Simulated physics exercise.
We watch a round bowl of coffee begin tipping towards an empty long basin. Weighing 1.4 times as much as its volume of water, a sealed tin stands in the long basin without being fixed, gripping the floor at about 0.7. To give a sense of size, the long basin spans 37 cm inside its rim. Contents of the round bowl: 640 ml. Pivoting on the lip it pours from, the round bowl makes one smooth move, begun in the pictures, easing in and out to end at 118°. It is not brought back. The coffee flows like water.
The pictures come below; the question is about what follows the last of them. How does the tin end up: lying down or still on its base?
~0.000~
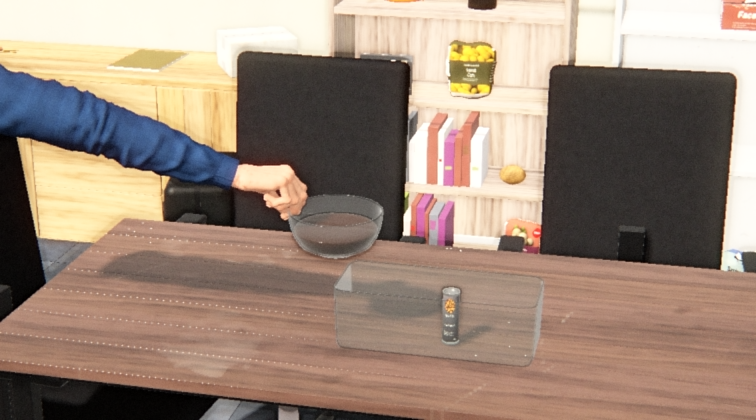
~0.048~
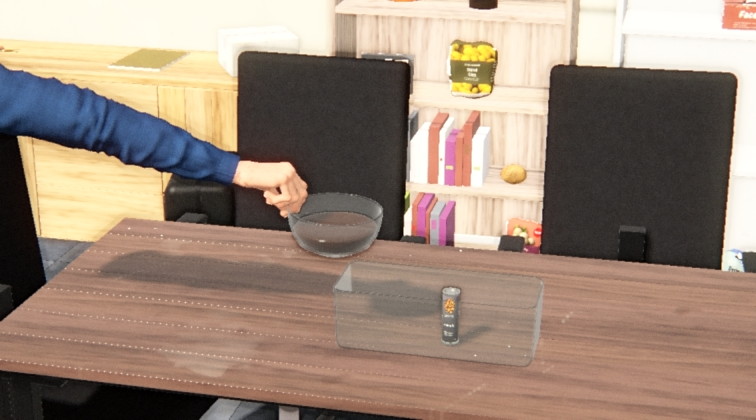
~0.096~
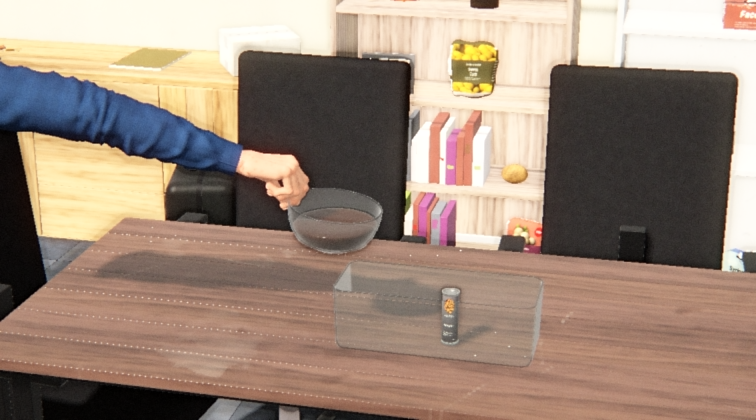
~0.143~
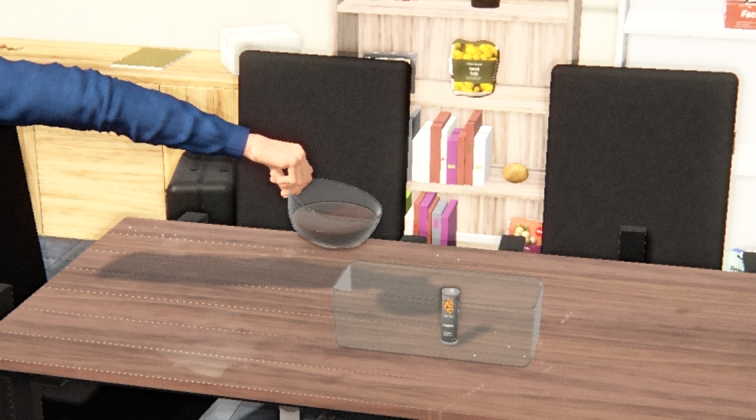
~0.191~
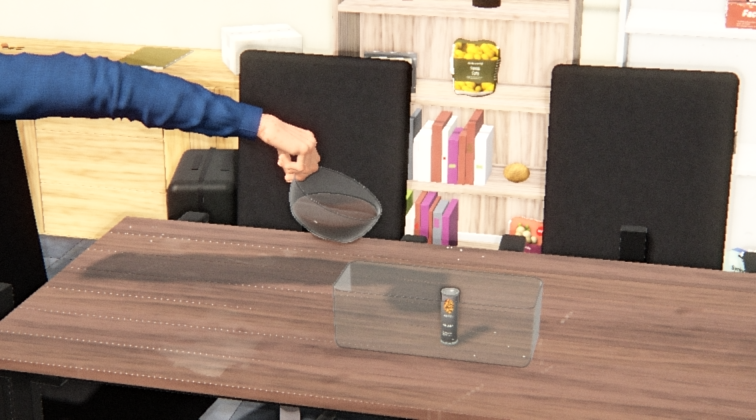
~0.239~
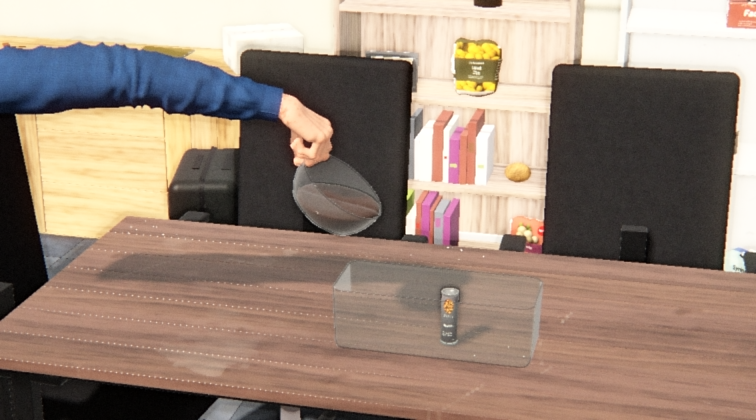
It ends up lying down.
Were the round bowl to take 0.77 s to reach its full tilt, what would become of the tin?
The tin tumbles.
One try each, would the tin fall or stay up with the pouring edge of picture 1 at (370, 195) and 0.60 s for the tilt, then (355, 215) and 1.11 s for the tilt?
Trial 1 - tin tips; trial 2 - tin stays standing.
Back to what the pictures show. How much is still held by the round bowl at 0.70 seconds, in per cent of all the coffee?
Close to 0 percent of the total.
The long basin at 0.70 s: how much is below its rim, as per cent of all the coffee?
Some 98 percent of the total.
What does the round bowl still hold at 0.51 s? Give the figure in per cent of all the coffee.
Roughly 20 percent.
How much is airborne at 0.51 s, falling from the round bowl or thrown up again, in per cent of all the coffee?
I'd put it at about 72 percent.
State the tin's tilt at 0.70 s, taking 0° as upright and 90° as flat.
Tilt: Around 15°.
After 0.51 s the tilt is 107° and 20 per cent is still to pour; the tin stands where it began.
After 0.70 s the tilt is 118° and 0 per cent is still to pour; the tin leans 15°.
After 0.91 s the tilt is 118° and 0 per cent is still to pour; the tin lies on its side.
After 1.13 s the tilt is 118° and 0 per cent is still to pour; the tin lies on its side.
In the end the tin lies on its side.
